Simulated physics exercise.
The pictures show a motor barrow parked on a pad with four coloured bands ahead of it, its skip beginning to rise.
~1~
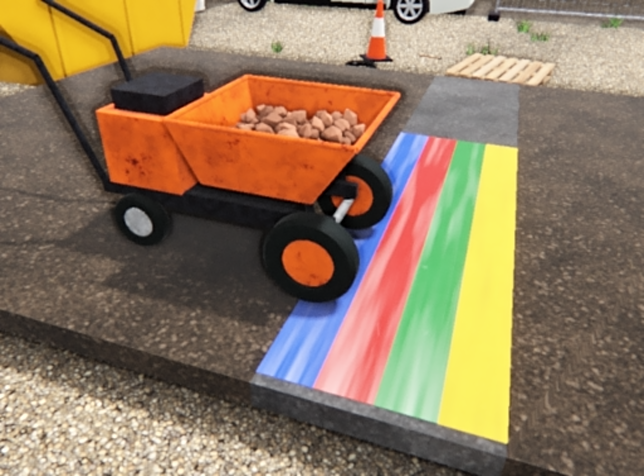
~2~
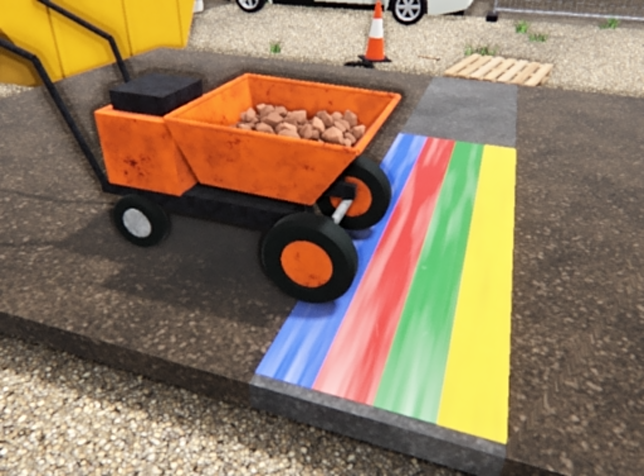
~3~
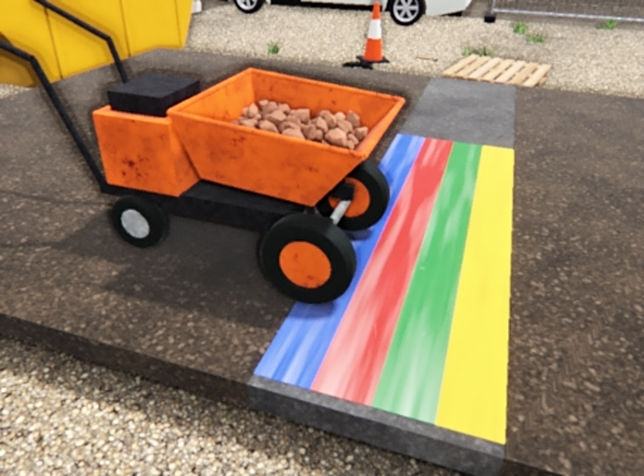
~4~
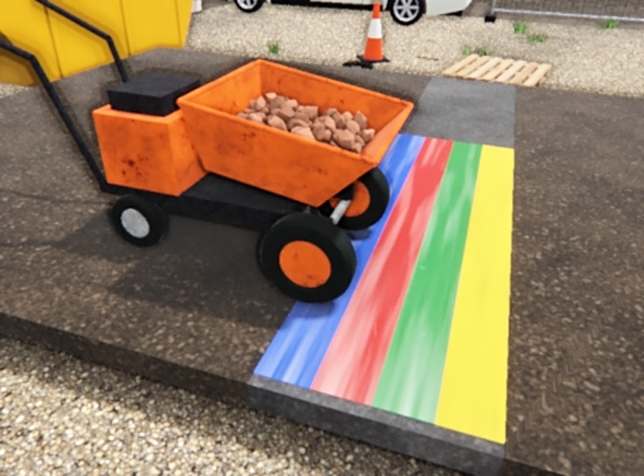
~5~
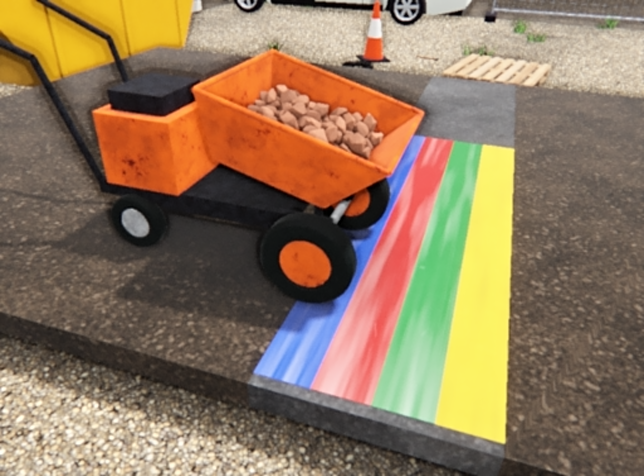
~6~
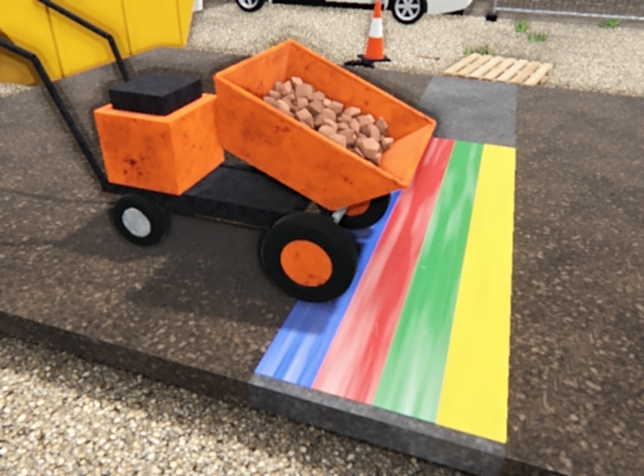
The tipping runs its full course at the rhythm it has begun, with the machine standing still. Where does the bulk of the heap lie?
Most lies over the yellow band.
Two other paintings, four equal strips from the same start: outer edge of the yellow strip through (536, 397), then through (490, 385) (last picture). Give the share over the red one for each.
About 0 and 0 per cent.
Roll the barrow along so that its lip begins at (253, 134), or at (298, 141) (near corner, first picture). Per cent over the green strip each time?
About 30 and 40 per cent.
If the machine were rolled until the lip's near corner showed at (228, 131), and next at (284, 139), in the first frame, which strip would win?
At the first place the strip in red, at the second the green one.
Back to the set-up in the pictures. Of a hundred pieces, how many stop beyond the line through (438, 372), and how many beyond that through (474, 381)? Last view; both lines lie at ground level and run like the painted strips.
Roughly 70 per cent, and 40 per cent.
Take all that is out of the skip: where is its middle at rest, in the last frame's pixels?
Around (492, 284).
Shortly afterwards, skip tipped steeply; the whole lot in the skip.
Next, skip tipped right over; the bulk in the skip; only a few over the green strip; a little over the yellow strip; only a few falling; only a few off the paint.
Some moments later, skip tipped right over; near a quarter in the skip; a little over the green strip; near a third over the yellow strip; near a quarter off the paint.
In the end, skip tipped right over; near a quarter in the skip; none at all over the blue strip; none at all over the red strip; a little over the green strip; near a third over the yellow strip; near a quarter off the paint.
